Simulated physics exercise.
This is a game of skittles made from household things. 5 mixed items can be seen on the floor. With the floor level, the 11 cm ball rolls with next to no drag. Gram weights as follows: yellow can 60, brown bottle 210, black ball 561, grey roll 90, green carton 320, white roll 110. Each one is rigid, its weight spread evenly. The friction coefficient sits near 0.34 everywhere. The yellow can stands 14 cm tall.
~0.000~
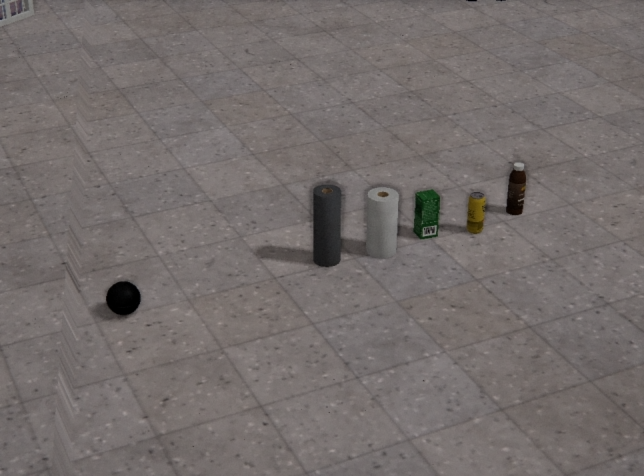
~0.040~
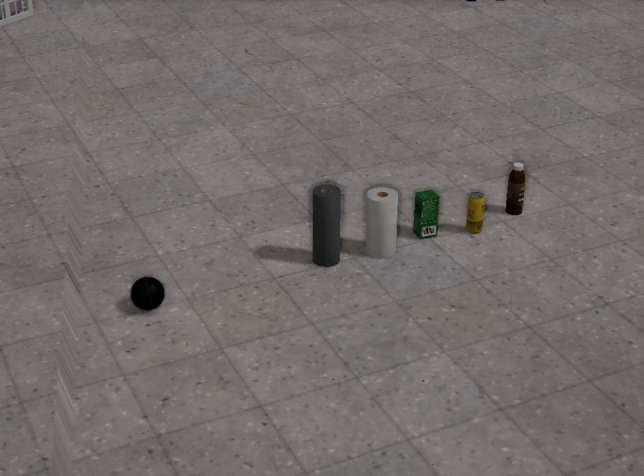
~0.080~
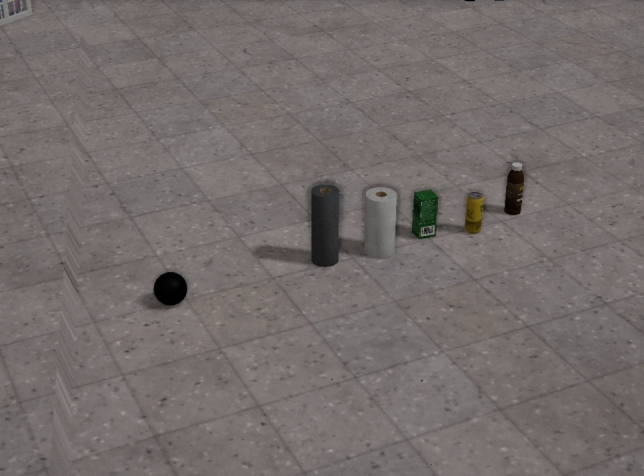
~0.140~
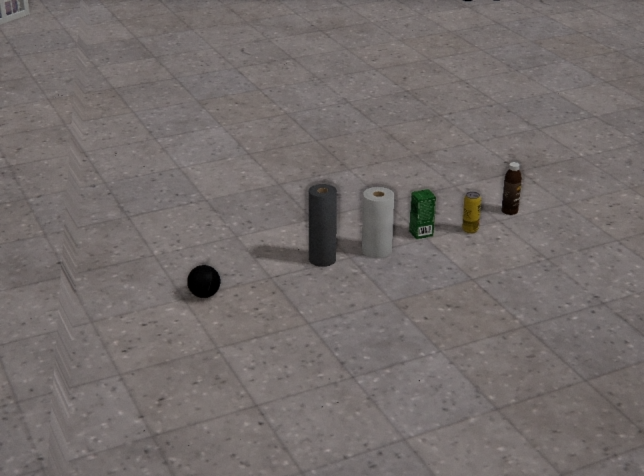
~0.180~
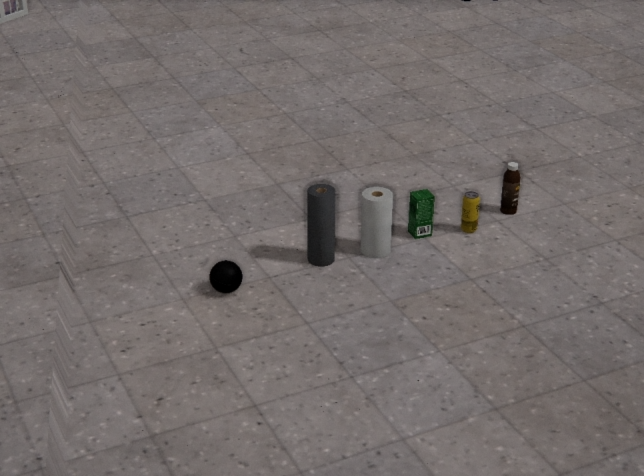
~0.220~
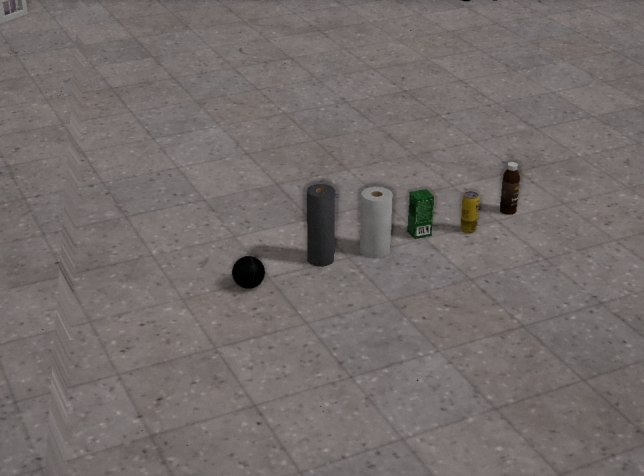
The video shows a black ball rolling steadily rightward across a grey tiled floor, drawing closer to a standing row of a dark grey roll, a white roll, a green carton, a yellow can and a brown bottle.
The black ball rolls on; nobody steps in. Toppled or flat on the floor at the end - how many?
Fallen: A couple of items.
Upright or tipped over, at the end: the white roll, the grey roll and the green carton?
Well, the white roll tumbles down, the grey roll tumbles down, and the green carton holds steady.
After 0.62 s, ball has run 115 cm; black ball near (453, 241); grey roll 51° off upright; white roll 13° off upright.
After 0.92 s, ball has run 165 cm; black ball near (590, 225); white roll on its side; grey roll on its side.
In the end (1.5 s), toppled on the floor, grey roll and white roll; the other 3 under 8 cm from the start. At the end, from the last picture's camera, yellow can near (470, 213), brown bottle near (510, 188).
